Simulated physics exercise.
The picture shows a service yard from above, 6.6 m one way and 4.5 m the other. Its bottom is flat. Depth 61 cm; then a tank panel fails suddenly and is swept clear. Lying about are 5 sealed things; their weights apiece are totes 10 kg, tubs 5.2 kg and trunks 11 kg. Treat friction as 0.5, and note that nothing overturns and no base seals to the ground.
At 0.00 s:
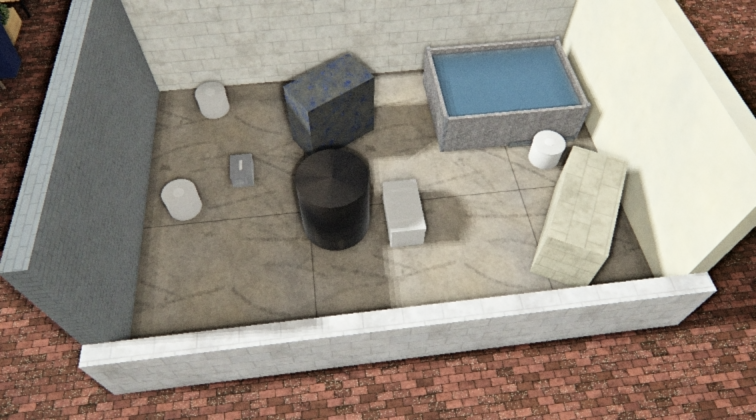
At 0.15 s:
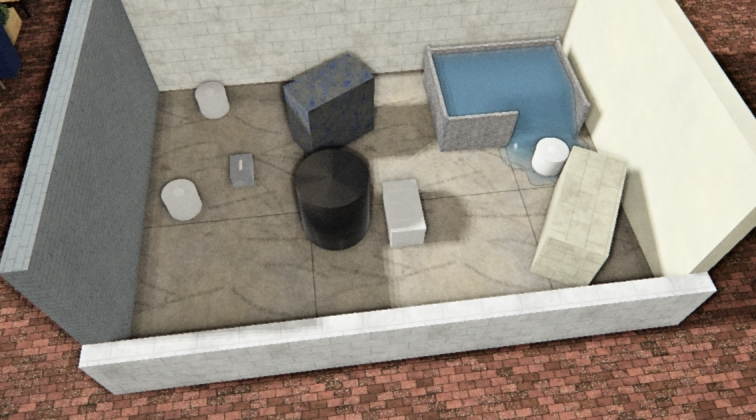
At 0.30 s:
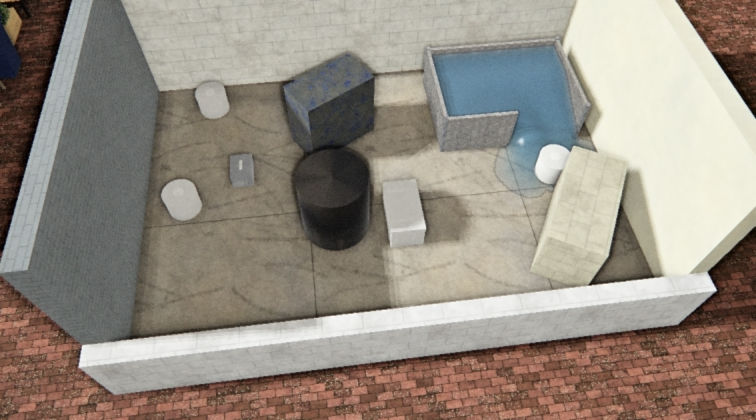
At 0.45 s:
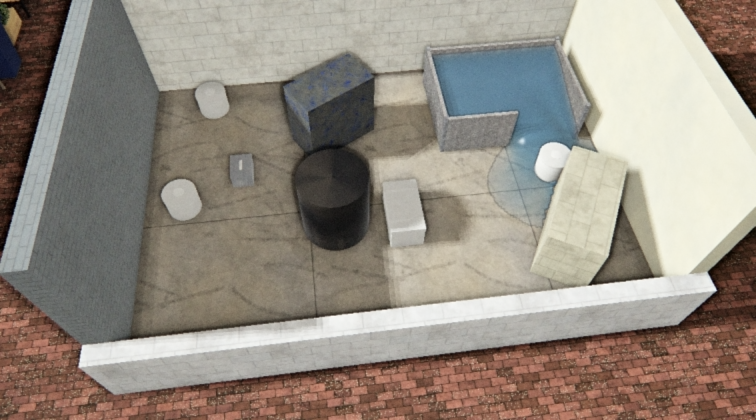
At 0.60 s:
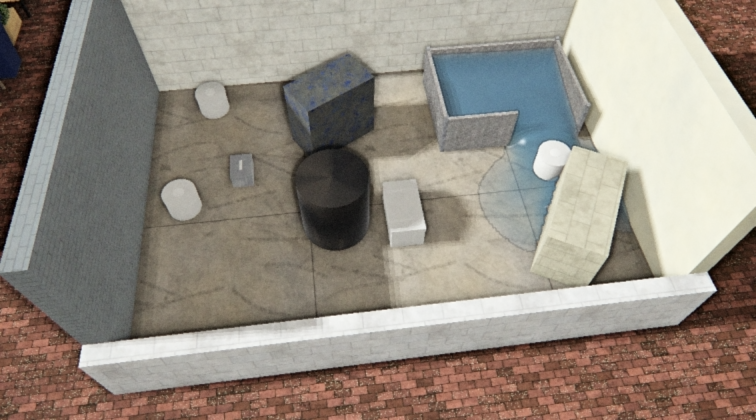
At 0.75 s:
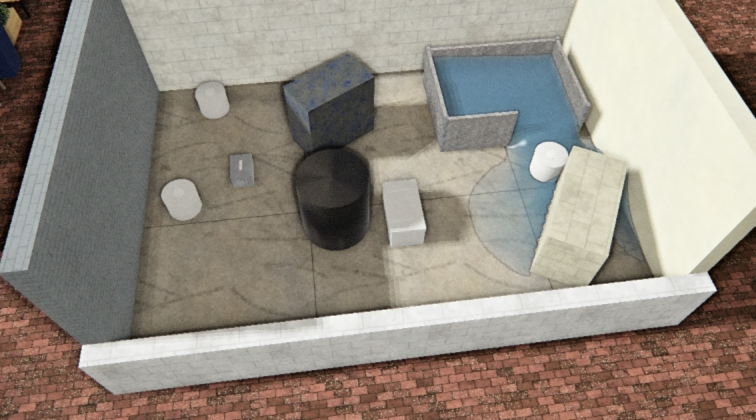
A walled yard with a flat stone-tiled floor, brick paving outside it, is seen from above by a still camera. A blue pool in a grey-walled basin fills the back right, near a small white cylinder and a pale slanted block, with a dark drum, grey boxes and two whitish cylinders farther left. The basin's front right section opens, water spreads across the floor, and the nearby white cylinder shifts slightly while the rest stay put.
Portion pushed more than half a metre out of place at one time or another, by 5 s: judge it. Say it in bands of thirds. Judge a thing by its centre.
I would put it under a third.
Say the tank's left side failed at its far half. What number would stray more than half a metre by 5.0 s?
Then 3 of them would.
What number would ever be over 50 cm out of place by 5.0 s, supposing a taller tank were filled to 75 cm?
Then 2 of them.
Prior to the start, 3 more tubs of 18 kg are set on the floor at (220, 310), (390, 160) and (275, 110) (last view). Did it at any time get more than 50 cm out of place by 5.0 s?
Note, in sequence: Over threshold; under threshold; under threshold.
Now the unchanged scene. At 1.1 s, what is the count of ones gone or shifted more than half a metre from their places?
The number by then is 1.
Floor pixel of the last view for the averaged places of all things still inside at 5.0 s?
It works out to somewhere near (269, 191) on the floor.
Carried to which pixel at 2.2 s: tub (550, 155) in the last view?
My estimate: Around (424, 207).
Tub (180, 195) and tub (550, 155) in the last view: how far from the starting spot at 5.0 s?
The first is off by 30 cm, the second by 400 cm.
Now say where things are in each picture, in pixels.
In the first frame, a tub at (550, 142), on the bottom; a tote at (241, 165), on the bottom; 2.9 m2 under water; 0 of 5 have shifted.
In the second frame, a tub at (553, 150), on the bottom, 15 cm from its start; a tote at (241, 165) rests on the ground; 3.4 m2 under water; 1 of 5 have shifted.
In the third frame, a tub at (556, 157) rests on the ground, 30 cm from its start; a tote at (241, 165) rests on the ground; water covers 4.2 m2; 1 of 5 have shifted.
In the fourth frame, a tub at (556, 155), afloat, 30 cm from its start; a tote at (241, 165) rests on the ground; 4.8 m2 under water; 1 of 5 have shifted.
In the fifth frame, a tub at (555, 153) floats, 32 cm from its start; a tote at (241, 165), on the bottom; water covers 5.2 m2; 1 of 5 have shifted.
In the sixth frame, a tub at (552, 154), afloat, 37 cm from its start; a tote at (241, 165), on the bottom; 5.7 m2 under water; 1 of 5 have shifted.
After 1.1 s 1 of 5 are over 50 cm from their spots; 1 afloat.
After 2.2 s 1 of 5 are over 50 cm from their spots; 0 afloat.
After 3.5 s 1 of 5 are over 50 cm from their spots; 2 afloat.
After 5.0 s 1 of 5 are over 50 cm from their spots, and 1 have been at some point; 2 afloat.
